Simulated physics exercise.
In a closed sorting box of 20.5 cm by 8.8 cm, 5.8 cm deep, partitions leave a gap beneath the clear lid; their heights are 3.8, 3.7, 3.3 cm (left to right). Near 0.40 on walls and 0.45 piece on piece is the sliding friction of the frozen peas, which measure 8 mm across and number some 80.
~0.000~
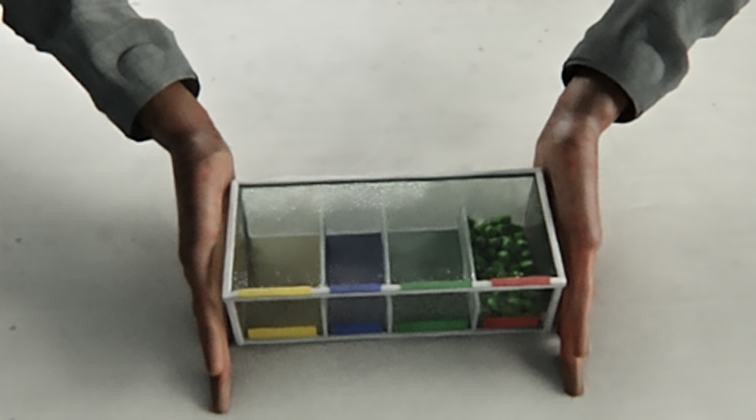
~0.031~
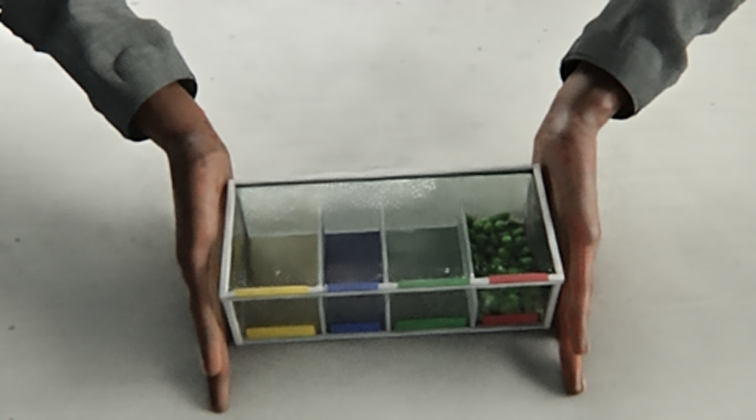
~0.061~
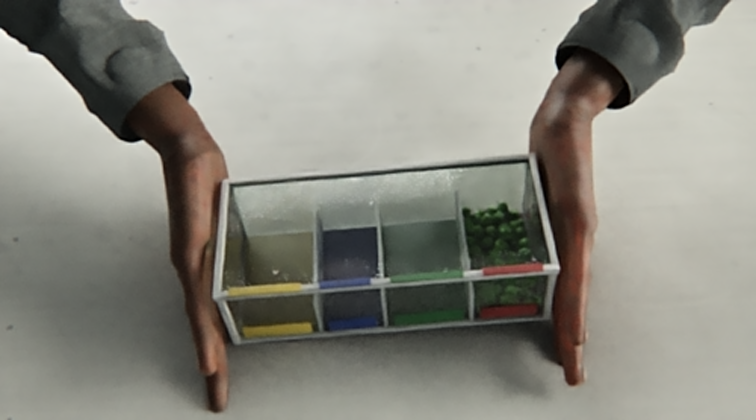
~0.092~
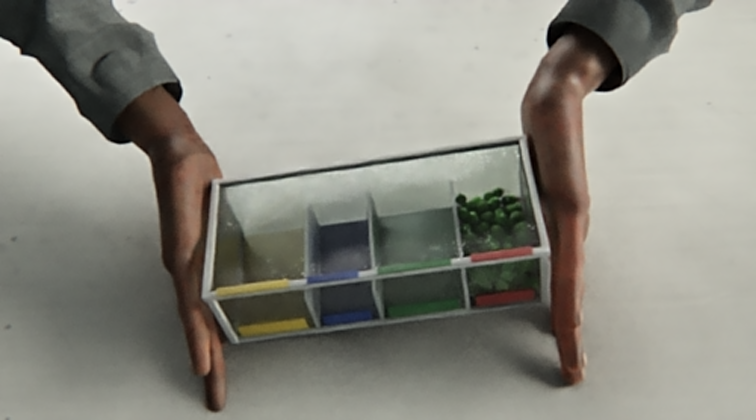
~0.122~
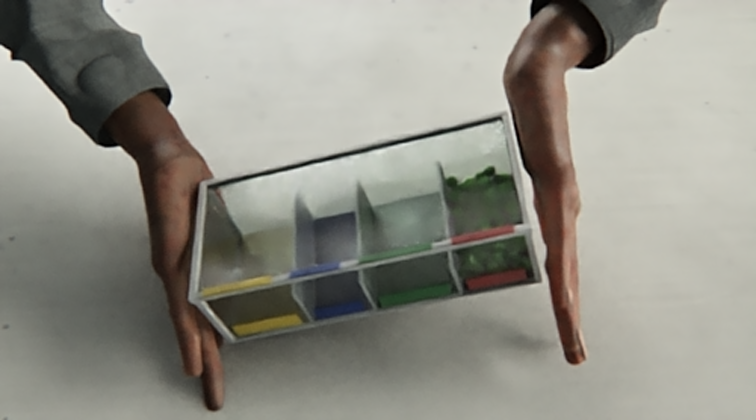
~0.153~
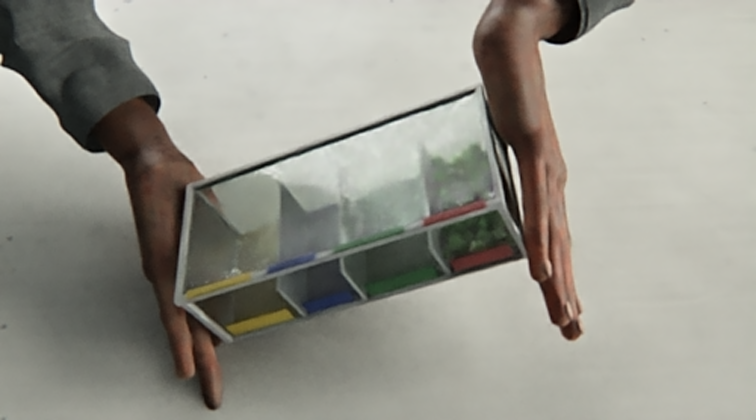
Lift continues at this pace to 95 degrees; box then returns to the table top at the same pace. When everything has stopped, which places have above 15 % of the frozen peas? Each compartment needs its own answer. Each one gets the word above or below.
Red: Stays behind the line; blue: Crosses the line; green: Stays behind the line; yellow: Crosses the line.
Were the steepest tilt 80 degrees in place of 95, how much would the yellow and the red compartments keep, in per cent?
The yellow compartment would hold 35 per cent, the red one 0 per cent.
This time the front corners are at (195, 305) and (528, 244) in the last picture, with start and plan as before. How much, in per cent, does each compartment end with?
That leaves red with 10 percent, blue with 20, green with 25 and yellow with 45 percent.
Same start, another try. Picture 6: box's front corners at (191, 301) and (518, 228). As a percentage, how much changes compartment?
Roughly 100 per cent.
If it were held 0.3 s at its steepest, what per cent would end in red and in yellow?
Red 0; yellow 100.
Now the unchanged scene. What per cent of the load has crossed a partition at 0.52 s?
50 percent.
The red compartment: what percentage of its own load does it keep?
That compartment keeps close to 0 per cent of its own pieces.
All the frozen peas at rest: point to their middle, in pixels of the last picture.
Est. centre at rest: (287, 279) px.
Then, at 0.52 s, tilt 94 degrees; red 50 %, green 50 %.
After 0.77 s, tilt 38 degrees; blue 40 %, green 5 %, yellow 55 %.
After 1.13 s, tilt 0 degrees; blue 40 %, green 5 %, yellow 55 %.
By 1.4 s all is still; red 0 %, blue 40 %, green 5 %, yellow 55 %.
